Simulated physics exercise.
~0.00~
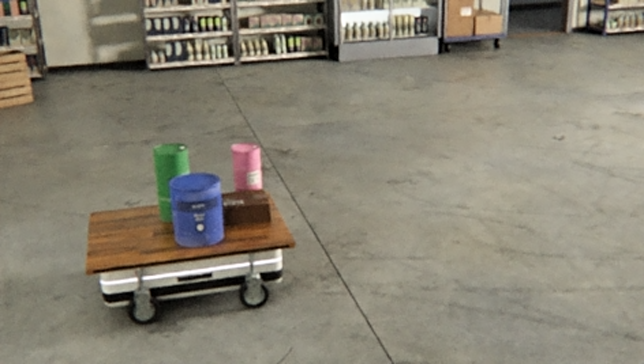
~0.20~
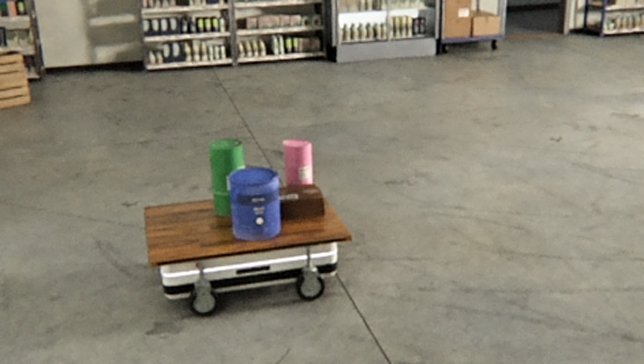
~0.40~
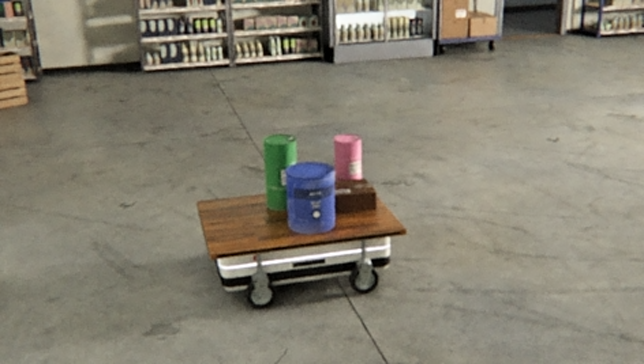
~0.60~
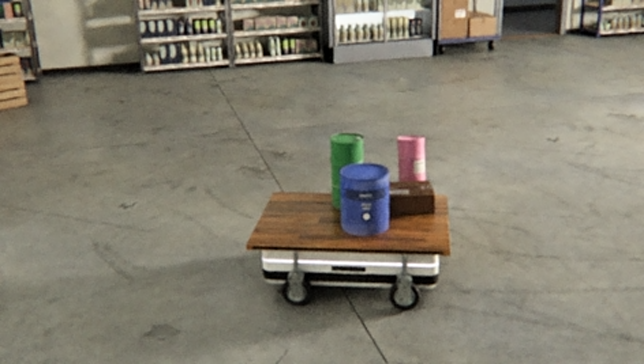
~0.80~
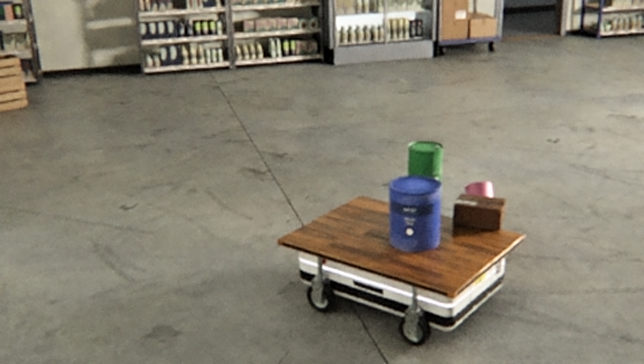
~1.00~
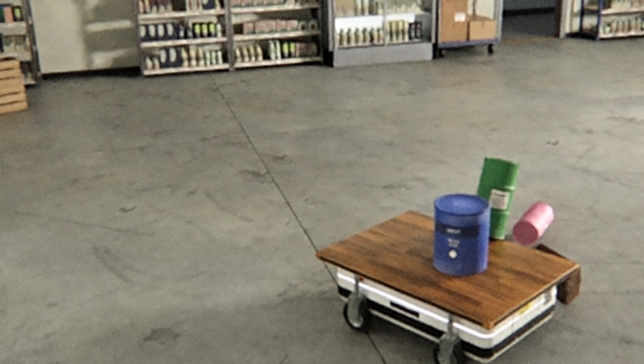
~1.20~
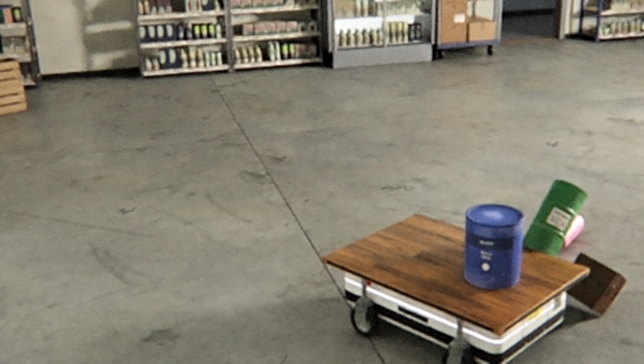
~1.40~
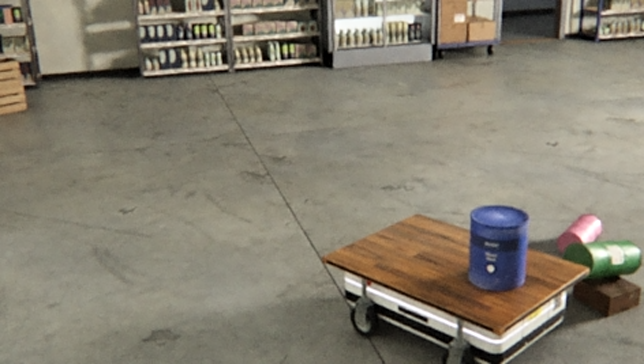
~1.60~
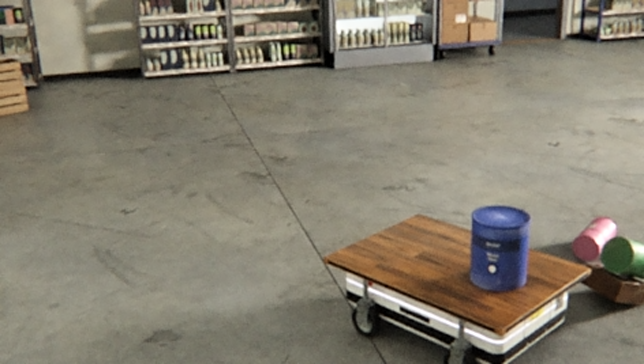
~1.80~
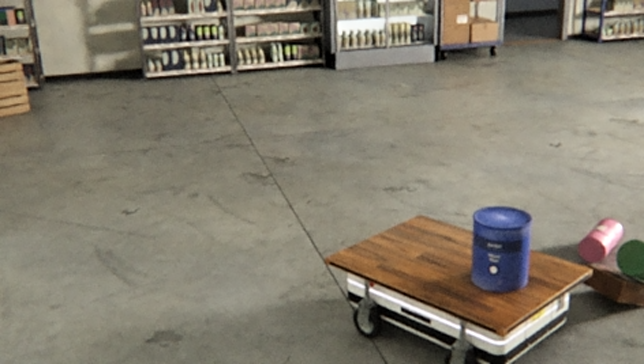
Flat cart rolling right across a concrete floor and turning, spilling two canisters and a brown parcel while the blue pail stays aboard.
